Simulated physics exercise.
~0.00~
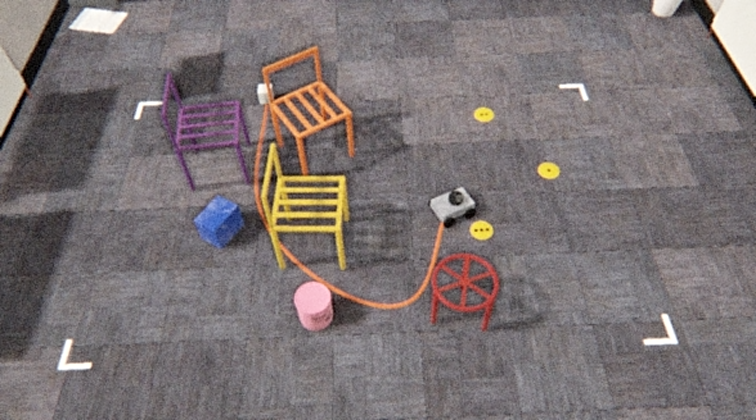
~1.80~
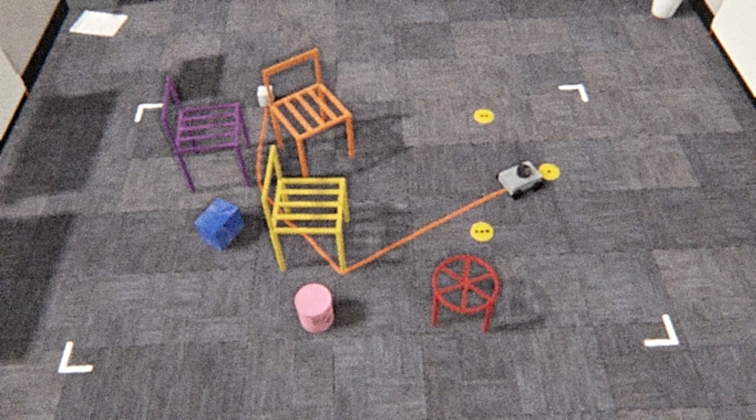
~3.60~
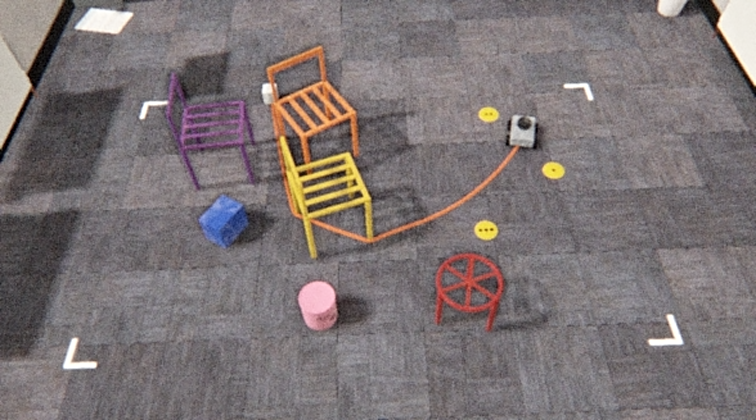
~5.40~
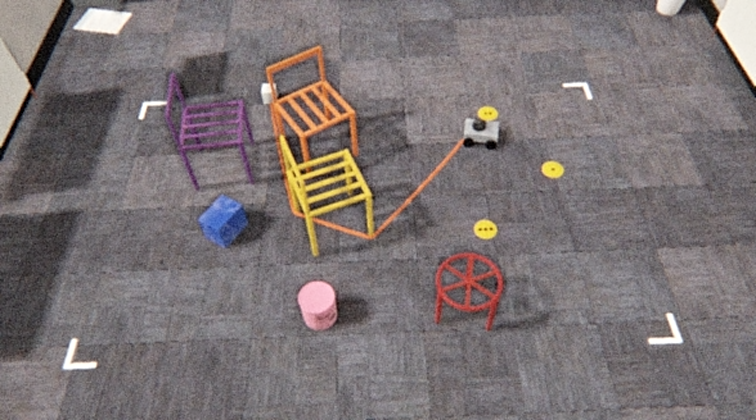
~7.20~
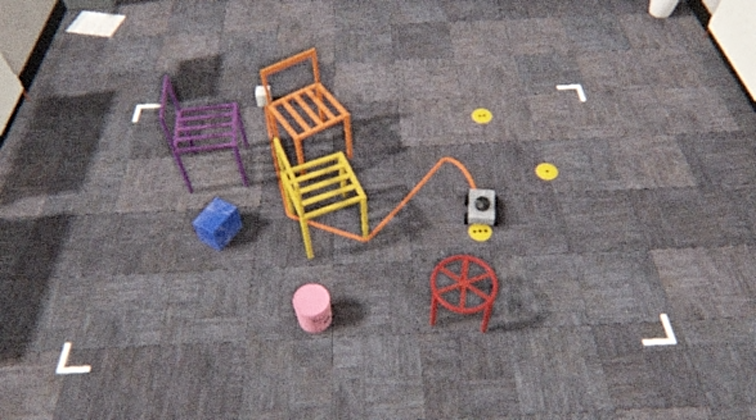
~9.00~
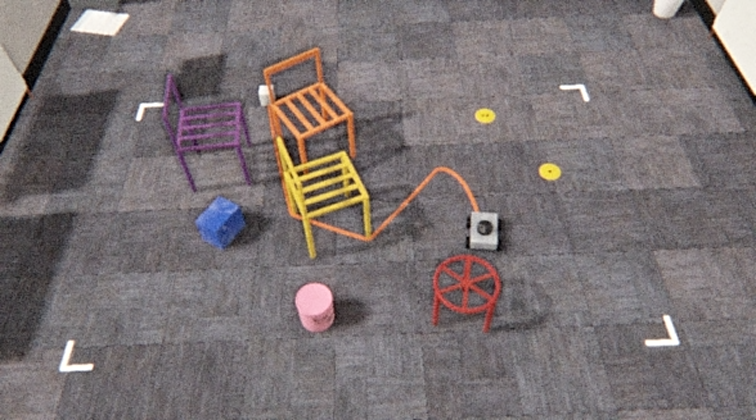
Small wheeled cart towing an orange lead between yellow floor markers, the tightening line nudging a yellow chair before the cart stops.
